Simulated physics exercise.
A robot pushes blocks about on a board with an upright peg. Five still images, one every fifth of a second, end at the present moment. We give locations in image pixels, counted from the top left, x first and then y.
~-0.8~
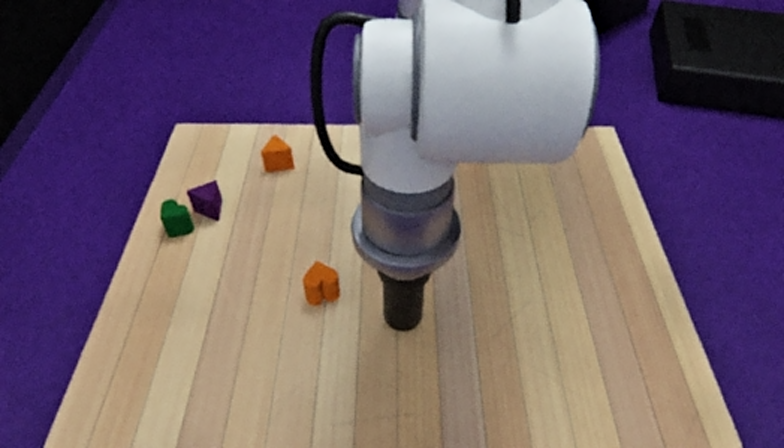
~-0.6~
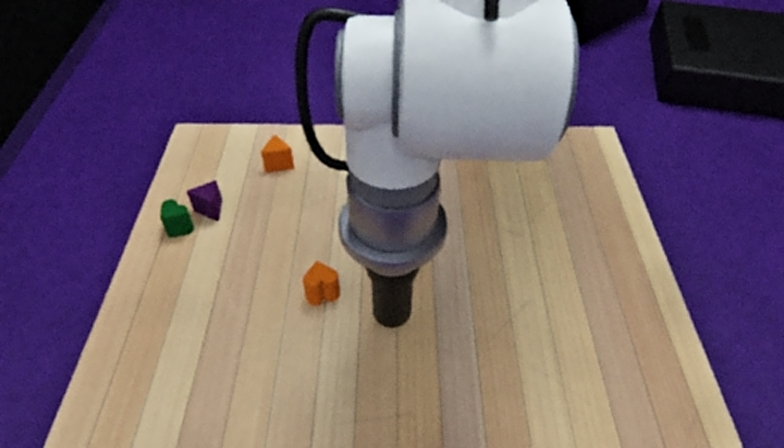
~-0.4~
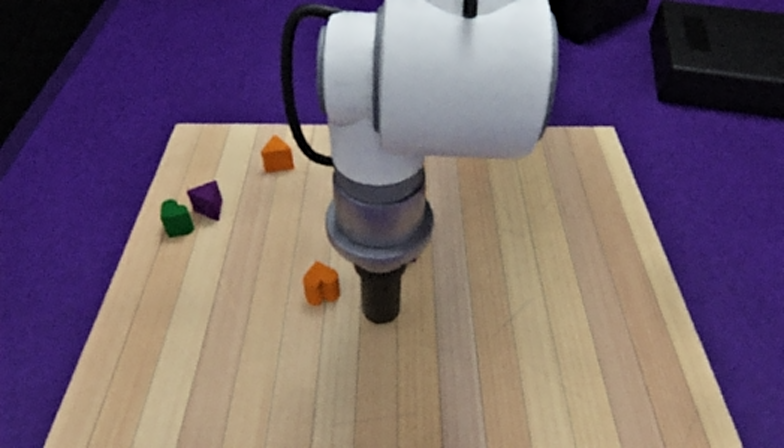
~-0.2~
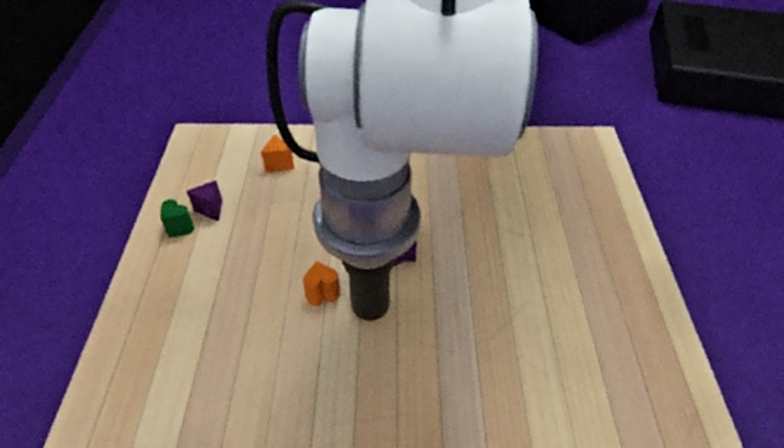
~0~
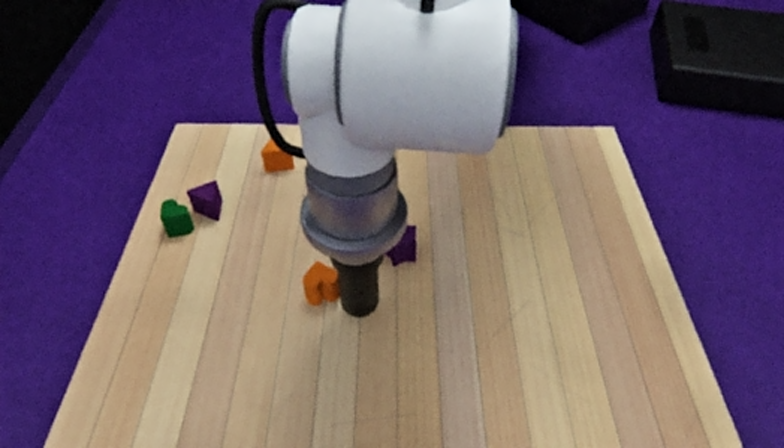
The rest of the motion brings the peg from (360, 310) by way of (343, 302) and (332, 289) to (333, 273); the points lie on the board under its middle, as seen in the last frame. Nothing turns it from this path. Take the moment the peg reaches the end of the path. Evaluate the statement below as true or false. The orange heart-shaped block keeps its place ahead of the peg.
This is false.
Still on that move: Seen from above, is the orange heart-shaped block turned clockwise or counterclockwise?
Counterclockwise from above.
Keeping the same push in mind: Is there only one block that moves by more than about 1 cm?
That would be a yes.
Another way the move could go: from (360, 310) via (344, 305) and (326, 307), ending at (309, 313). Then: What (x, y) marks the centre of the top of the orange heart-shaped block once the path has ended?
By then it is at (289, 268).
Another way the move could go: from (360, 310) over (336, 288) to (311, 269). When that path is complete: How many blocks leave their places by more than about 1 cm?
A single block is moved.
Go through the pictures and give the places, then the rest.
The first picture shows peg tip at (403, 315); block tops, orange heart-shaped block at (320, 274); purple star hidden.
The second picture shows peg at (392, 311); blocks unchanged.
The third picture shows peg at (381, 308); blocks unchanged.
The fourth picture shows peg at (370, 305); blocks unchanged.
The fifth picture shows peg at (360, 301); orange heart-shaped block at (320, 274); purple star partly hidden.
The first path, step by step. Halfway along, peg at (334, 288); orange heart-shaped block at (300, 267).
At the end, peg at (331, 264); orange heart-shaped block at (297, 258), turned 65° anticlockwise; purple star in place.
